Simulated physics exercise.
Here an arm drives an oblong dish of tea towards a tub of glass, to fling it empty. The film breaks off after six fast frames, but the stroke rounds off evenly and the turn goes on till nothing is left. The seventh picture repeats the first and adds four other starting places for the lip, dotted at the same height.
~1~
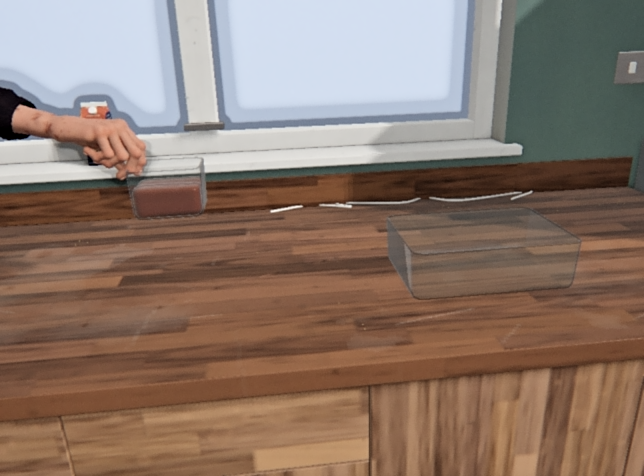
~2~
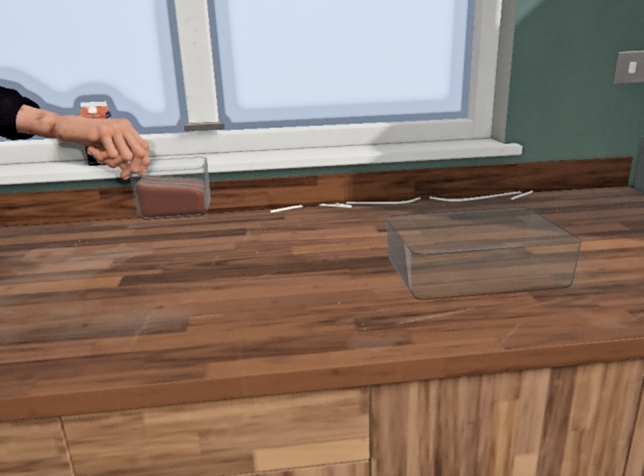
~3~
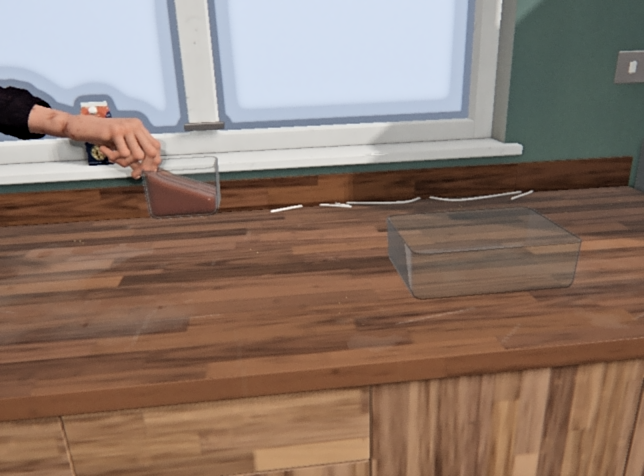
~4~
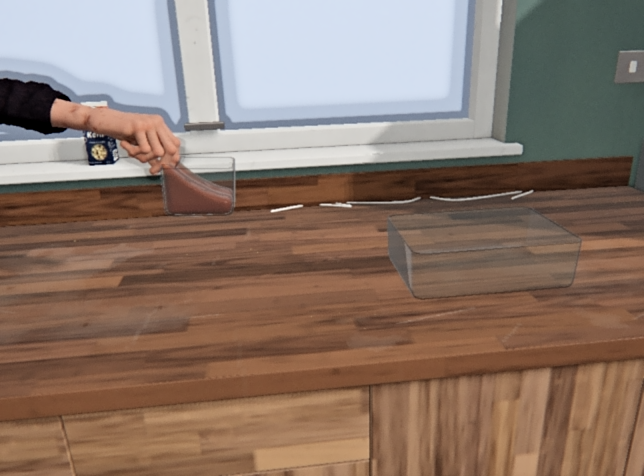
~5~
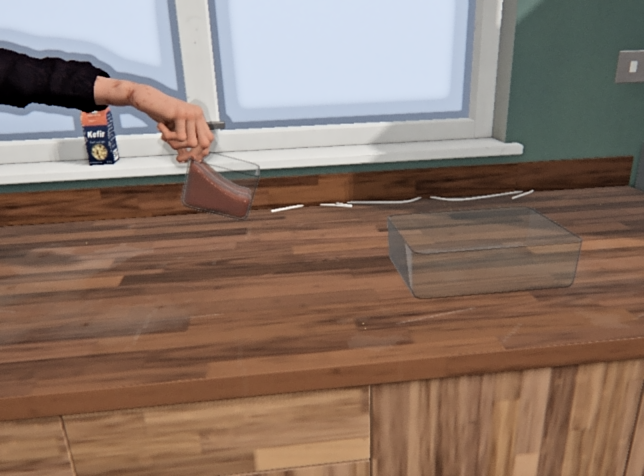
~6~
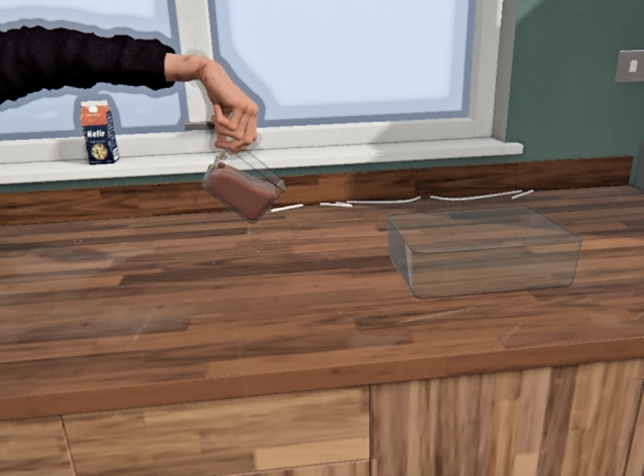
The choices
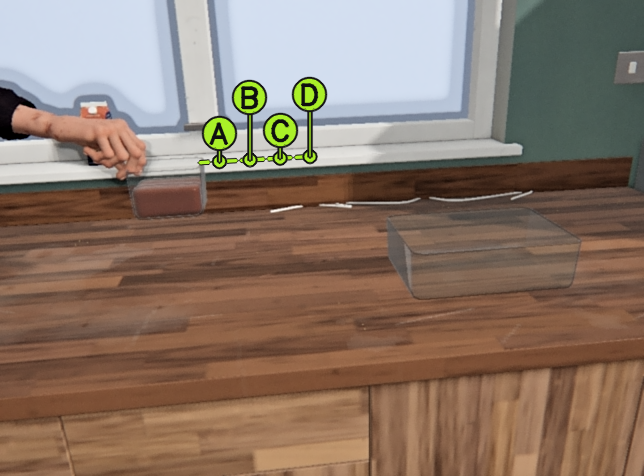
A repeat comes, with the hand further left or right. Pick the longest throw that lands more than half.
The answer is spot B.
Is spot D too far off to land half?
No.
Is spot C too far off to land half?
No, not at all.
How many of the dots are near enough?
Three of them.
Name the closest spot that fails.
A.
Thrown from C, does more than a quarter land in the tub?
Yes.
In lime, A at (219, 161); B at (249, 159); C at (280, 158); D at (309, 156).
With A, about 20 % lands in the tub, 74 % falls short and 6 % goes beside or beyond.
With B, about 77 % lands in the tub, 6 % falls short and 17 % goes beside or beyond.
With C, about 78 % lands in the tub, 2 % falls short and 20 % goes beside or beyond.
With D, about 65 % lands in the tub, 3 % falls short and 32 % goes beside or beyond.
